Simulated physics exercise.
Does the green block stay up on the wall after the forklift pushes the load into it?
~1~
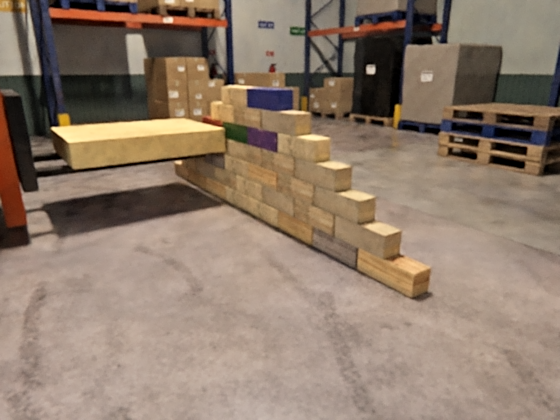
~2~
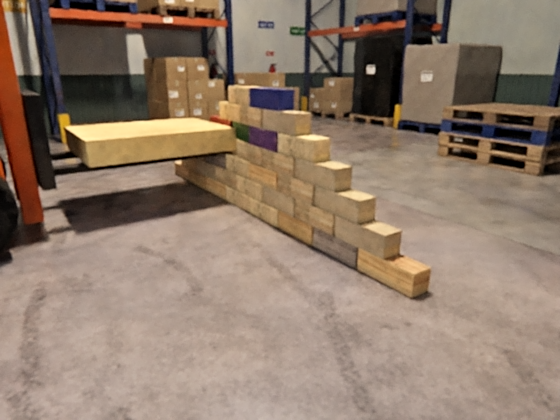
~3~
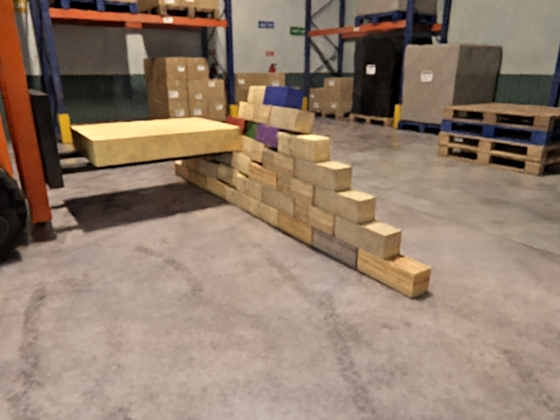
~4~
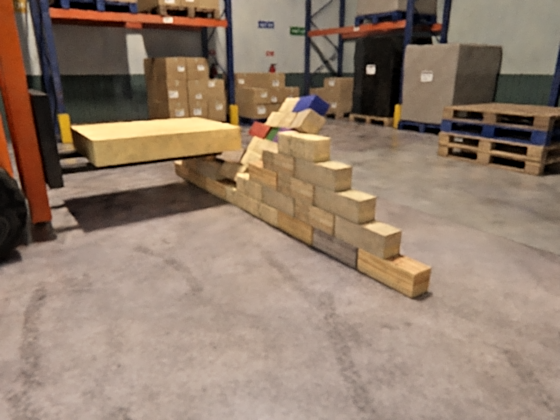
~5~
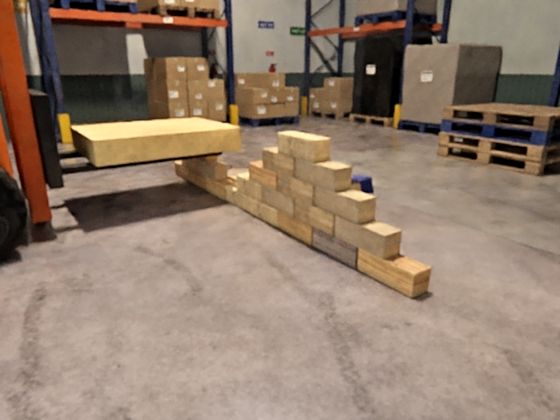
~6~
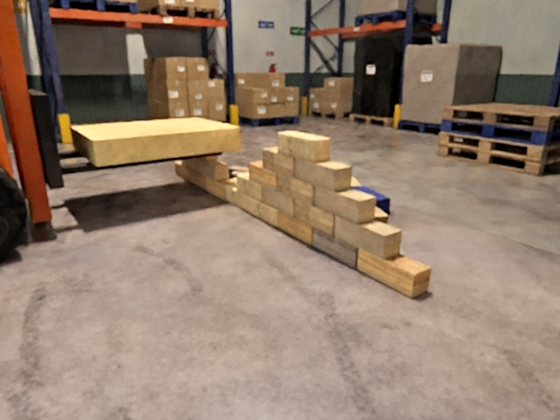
No, the green block tips over with the upper part of the wall and comes down, dropping out of sight behind the blocks still stacked.
